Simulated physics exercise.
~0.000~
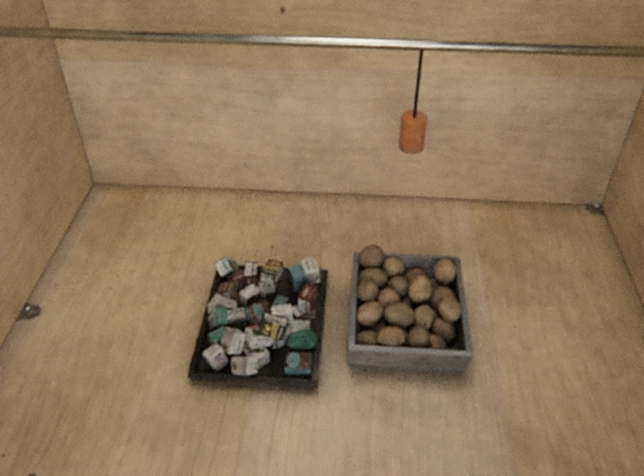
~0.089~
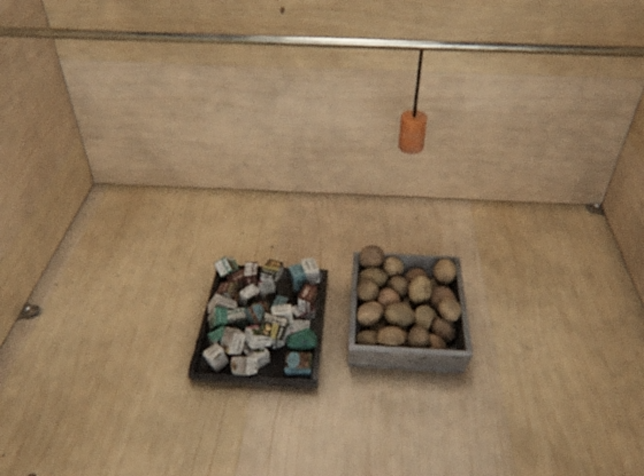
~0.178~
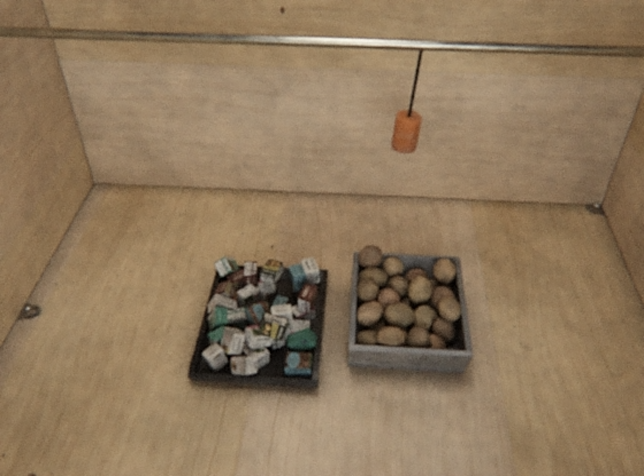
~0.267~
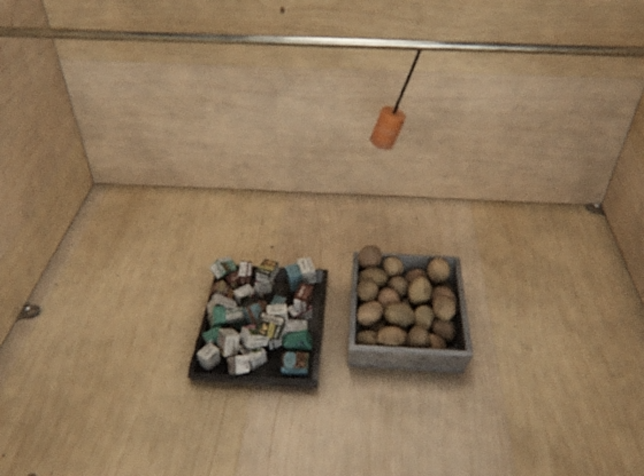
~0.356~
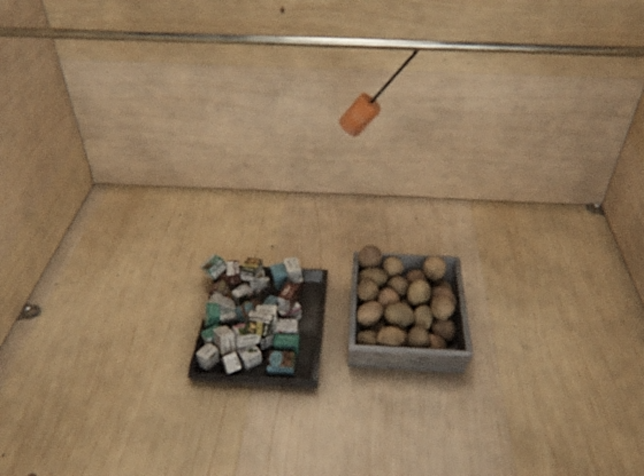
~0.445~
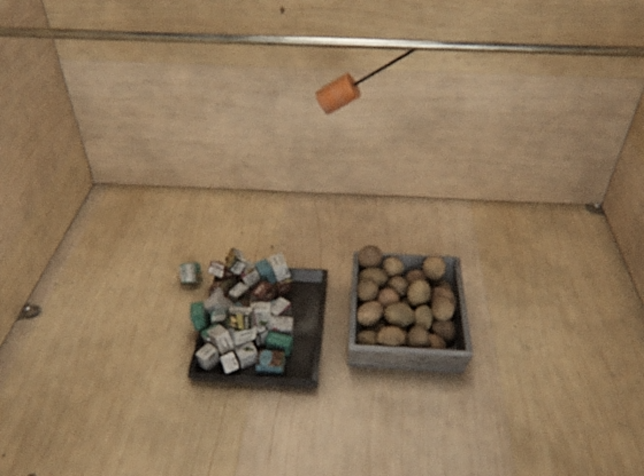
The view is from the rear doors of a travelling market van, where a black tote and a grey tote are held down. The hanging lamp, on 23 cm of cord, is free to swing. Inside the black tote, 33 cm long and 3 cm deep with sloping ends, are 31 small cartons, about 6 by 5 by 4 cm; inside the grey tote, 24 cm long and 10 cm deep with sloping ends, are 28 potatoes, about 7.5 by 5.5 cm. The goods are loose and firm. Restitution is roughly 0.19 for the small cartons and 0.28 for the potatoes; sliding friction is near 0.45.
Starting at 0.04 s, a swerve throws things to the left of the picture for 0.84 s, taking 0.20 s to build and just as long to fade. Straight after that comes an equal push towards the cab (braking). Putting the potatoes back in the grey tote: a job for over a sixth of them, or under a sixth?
Honestly, the losses never reach the one-sixth mark.
After 0.71 s, 6 of 31 out of the black tote and 0 of 28 out of the grey tote.
After 1.03 s, 6 of 31 out of the black tote and 0 of 28 out of the grey tote.
After 1.49 s, 8 of 31 out of the black tote and 0 of 28 out of the grey tote.
When it is over (at 2.08 s), 10 of 31 out of the black tote and 0 of 28 out of the grey tote. Asked share, 0 of 28, 0 per cent.
